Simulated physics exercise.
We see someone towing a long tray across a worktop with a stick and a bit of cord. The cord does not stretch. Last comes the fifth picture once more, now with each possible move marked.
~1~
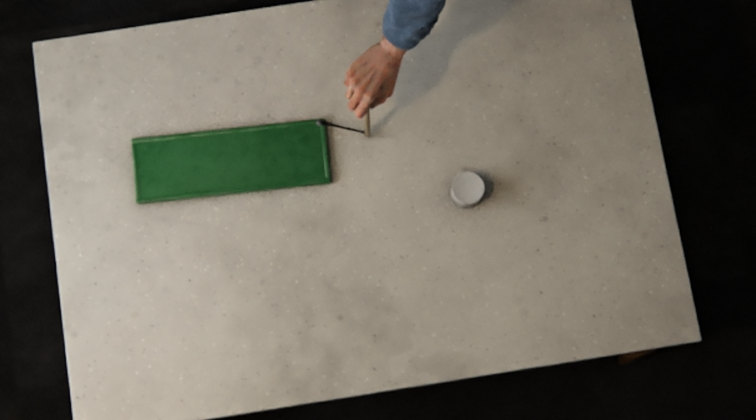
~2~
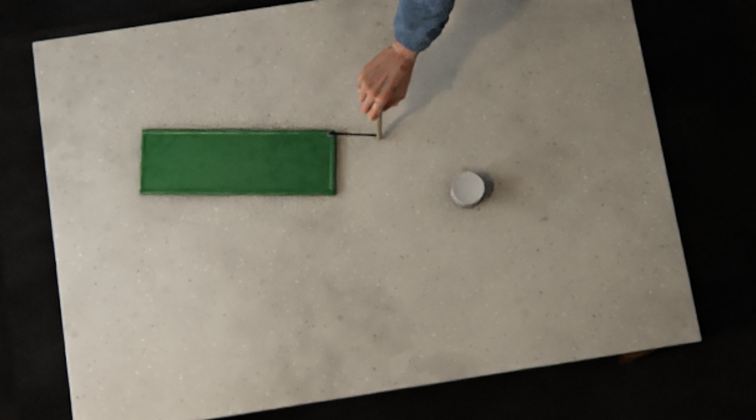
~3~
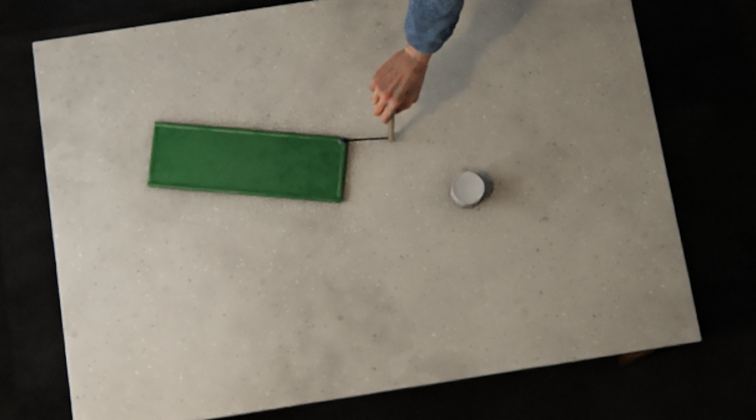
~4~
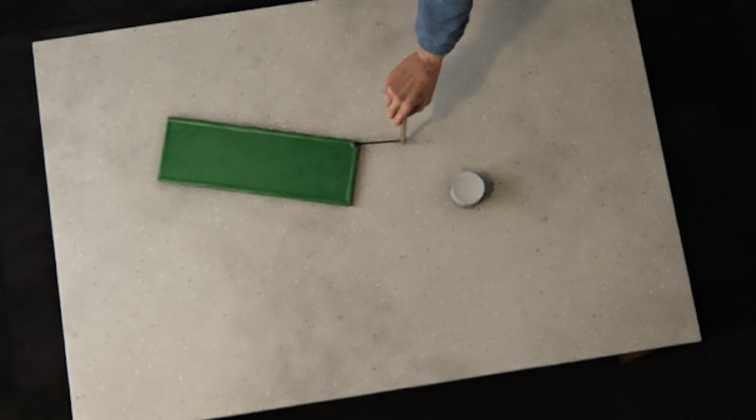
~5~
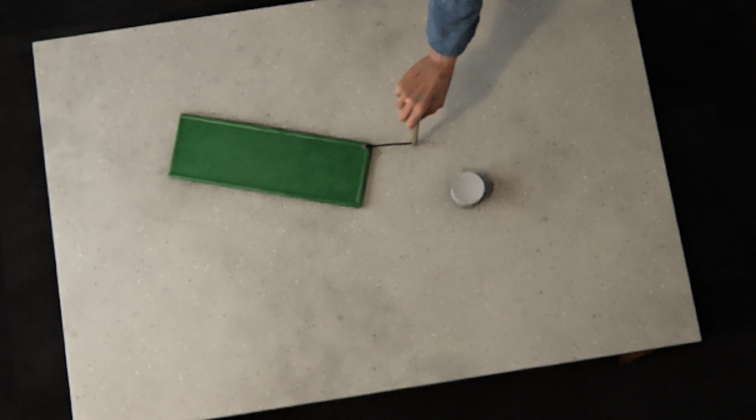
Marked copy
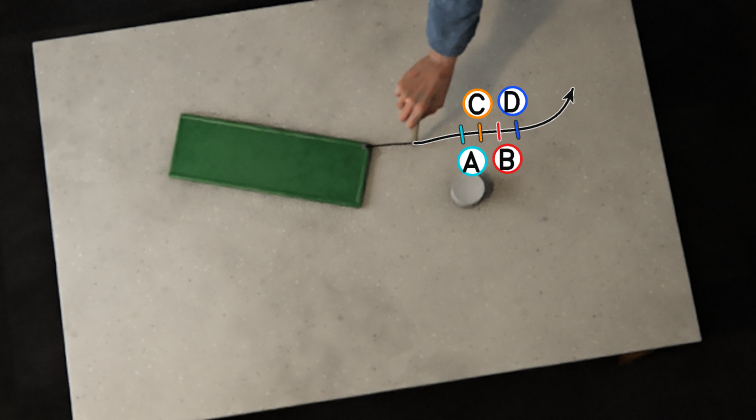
In the video, a hand holding a short stick tows a long green tray by a cord to the right across a pale worktop, the tray turning slightly clockwise, while a white tub stays still on the right.
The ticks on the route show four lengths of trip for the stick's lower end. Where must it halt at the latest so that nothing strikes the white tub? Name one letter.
Mark B.
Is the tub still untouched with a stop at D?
For that mark, no.
On the copy, A at (462, 134); B at (499, 132); C at (480, 133); D at (517, 130); the route from (415, 143) via (503, 131) to (573, 89).
On B. First, foot of the stick (444, 138), middle of the tray (299, 156).
Then, foot of the stick (473, 134), middle of the tray (329, 153).
Finally, foot of the stick (499, 132), middle of the tray (354, 149); nothing has been touched.
By contrast, A is safe but short; C is safe but short; D is too far, the tub has been hit.
